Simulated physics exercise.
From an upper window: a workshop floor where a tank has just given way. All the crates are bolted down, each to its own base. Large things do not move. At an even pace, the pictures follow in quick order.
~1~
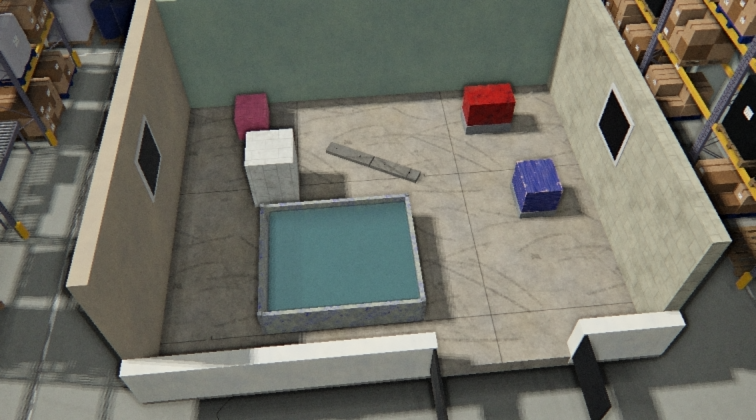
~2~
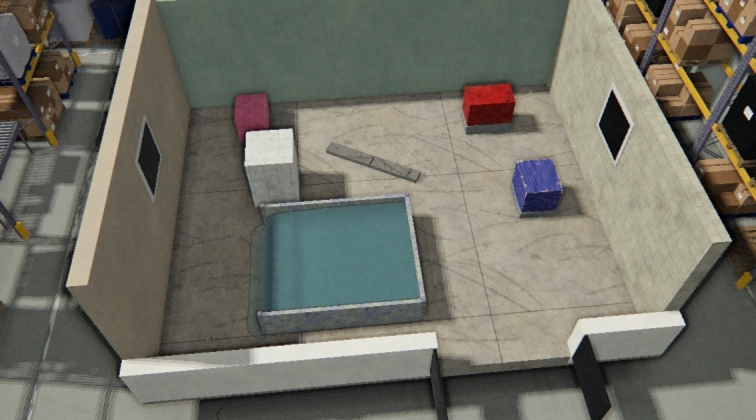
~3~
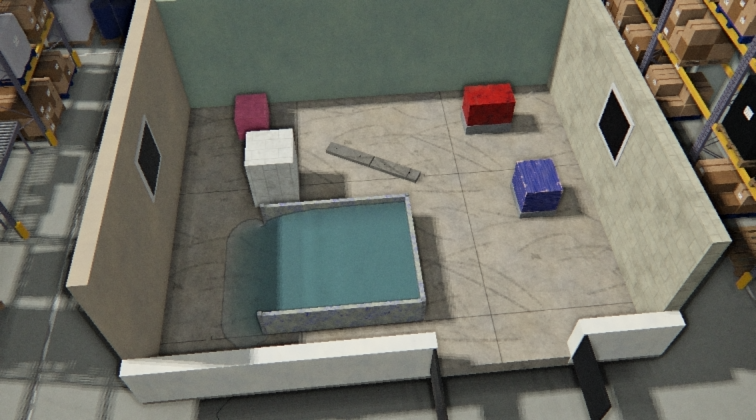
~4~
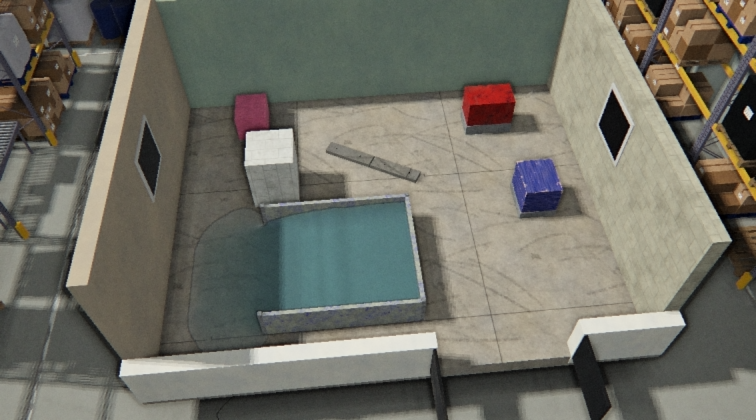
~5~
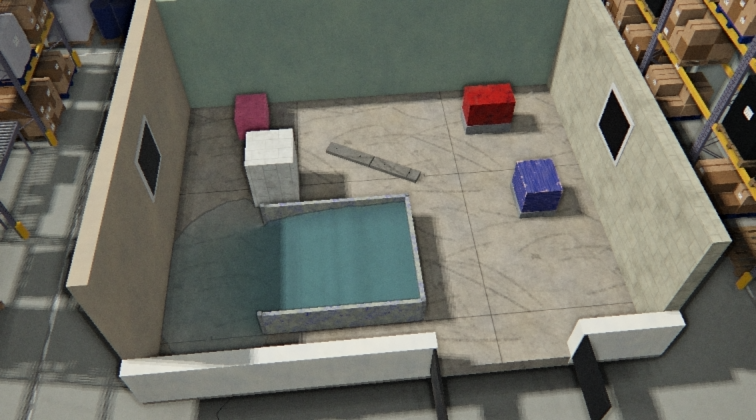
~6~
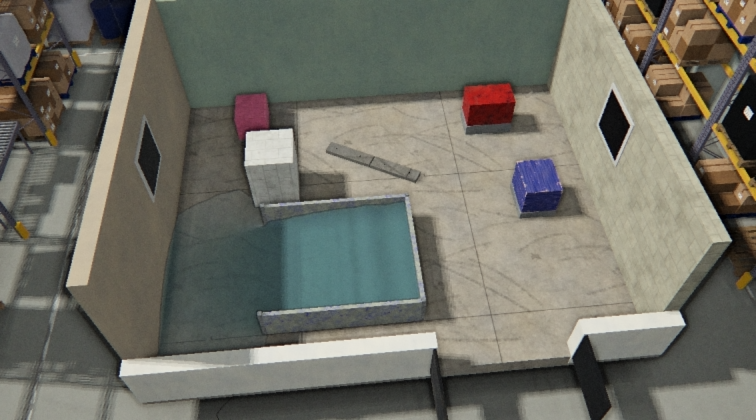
Water pours from the tank's open left side and spreads across the floor toward the left wall.
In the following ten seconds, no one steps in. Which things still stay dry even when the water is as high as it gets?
The blue crate will not be touched. The red crate will not be touched. The pink crate will be touched.
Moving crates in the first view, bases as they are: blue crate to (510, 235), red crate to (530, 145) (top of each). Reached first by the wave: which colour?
The one in pink is first.
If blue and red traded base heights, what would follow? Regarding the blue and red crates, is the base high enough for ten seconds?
The blue crate stays clear, the red crate stays clear.
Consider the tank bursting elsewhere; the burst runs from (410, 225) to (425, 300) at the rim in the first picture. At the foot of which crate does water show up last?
The pink one.
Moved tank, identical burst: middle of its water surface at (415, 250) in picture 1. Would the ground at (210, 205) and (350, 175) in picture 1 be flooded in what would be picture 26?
In order: Inundated and bone-dry.
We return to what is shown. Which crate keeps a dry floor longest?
The one in blue.
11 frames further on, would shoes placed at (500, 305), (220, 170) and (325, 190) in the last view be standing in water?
First spot clear, second spot swamped, third spot clear.
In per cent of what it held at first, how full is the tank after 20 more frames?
Somewhere around 26 %, give or take.
A moment on, water covers 15 % of the floor; the blue crate not reached, the red crate not reached, the pink crate not reached.
Next, water covers 20 % of the floor; the blue crate not reached, the red crate not reached, the pink crate water round its plinth.
Then, water covers 35 % of the floor; the blue crate not reached, the red crate not reached, the pink crate water round its plinth.
Later, water covers 70 % of the floor; the blue crate water round its plinth, the red crate water round its plinth, the pink crate water round its plinth.
In the end, water covers 90 % of the floor; the blue crate stayed above the water, the red crate stayed above the water, the pink crate was topped.
